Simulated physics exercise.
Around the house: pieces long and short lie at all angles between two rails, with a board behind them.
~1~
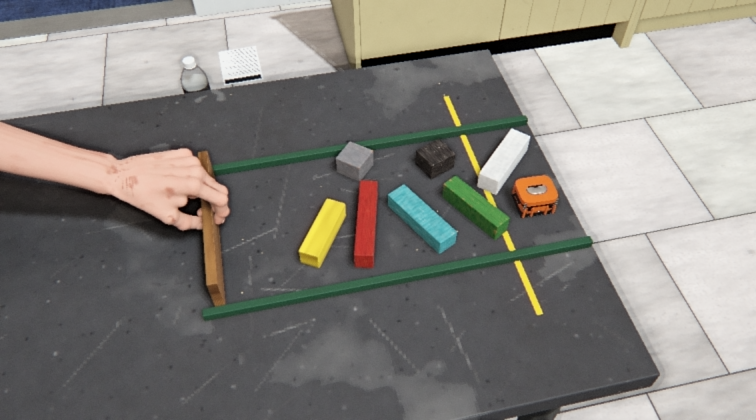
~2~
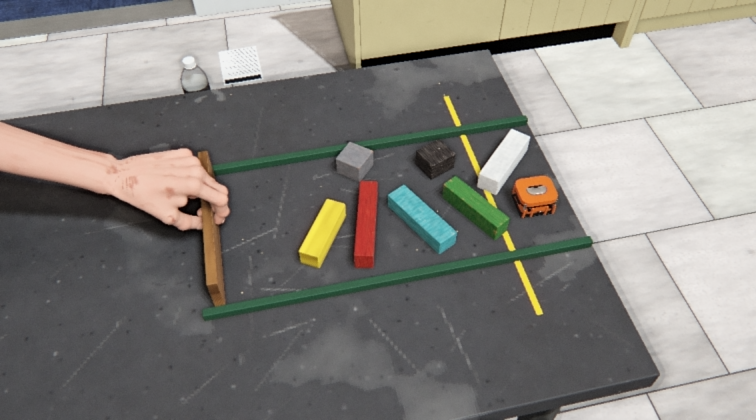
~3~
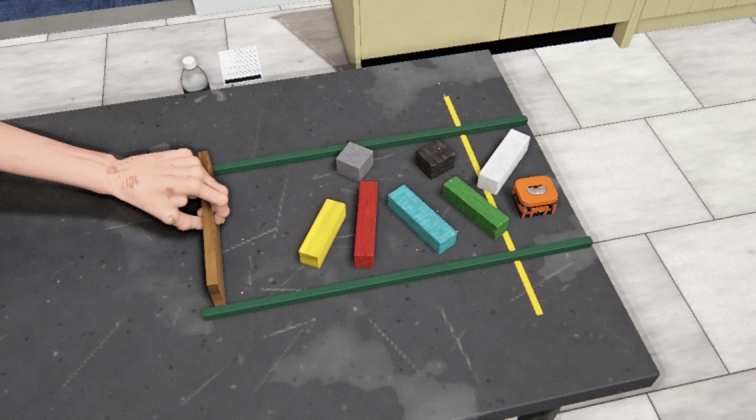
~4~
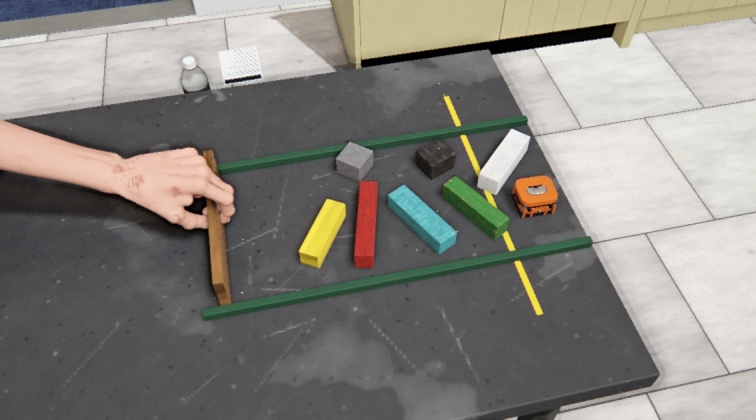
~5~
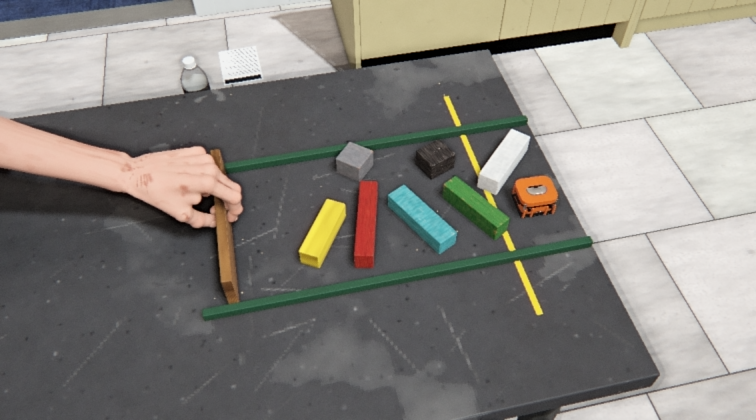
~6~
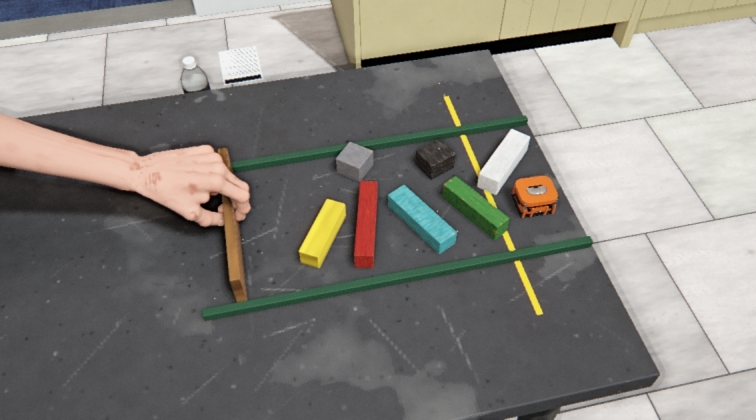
A hand reaches in from the left over a dark, scuffed tabletop, seen from above at an angle, with pale floor tiles and cabinets beyond. It grips an upright wooden board between two green rails, with grey, yellow, red, blue, black, green, white and orange pieces rightward, near yellow tape. The hand rests, then slides the board slightly right, while the pieces and camera stay still.
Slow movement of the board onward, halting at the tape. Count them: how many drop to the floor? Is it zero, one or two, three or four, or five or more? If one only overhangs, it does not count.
The push is going to knock off a lone one or a pair.
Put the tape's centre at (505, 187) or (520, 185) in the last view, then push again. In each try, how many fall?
The counts: 3 and 4.
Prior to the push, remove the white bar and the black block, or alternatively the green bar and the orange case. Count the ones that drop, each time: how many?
Counts - first: 1, second: 0.
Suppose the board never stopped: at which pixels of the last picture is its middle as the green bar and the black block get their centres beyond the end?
First near (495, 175), second near (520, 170).
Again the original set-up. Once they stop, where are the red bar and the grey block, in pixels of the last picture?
They end up close to (521, 196) and (480, 136).
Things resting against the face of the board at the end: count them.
That comes to 2.
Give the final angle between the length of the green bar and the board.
It works out to near 0°.
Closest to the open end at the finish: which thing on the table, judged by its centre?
That would be the green bar.
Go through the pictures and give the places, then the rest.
The first picture shows orange case (535, 197); white bar (504, 161); green bar (475, 207); board (211, 225); tape (487, 191).
The second picture shows white bar (504, 162); grey block (355, 162).
The third picture shows green bar (475, 208); red bar (366, 223).
The fourth picture shows orange case (535, 197); board (217, 224).
The fifth picture shows white bar (504, 162); yellow stick (323, 233).
The sixth picture shows orange case (535, 197); white bar (504, 162); green bar (475, 208); board (232, 222); tape (487, 191).
Early on, none off yet; orange case at rest near (535, 197); white bar at rest near (504, 162); green bar at rest near (475, 208).
Finally, the number that fall off is one or two; lost, white bar and orange case.
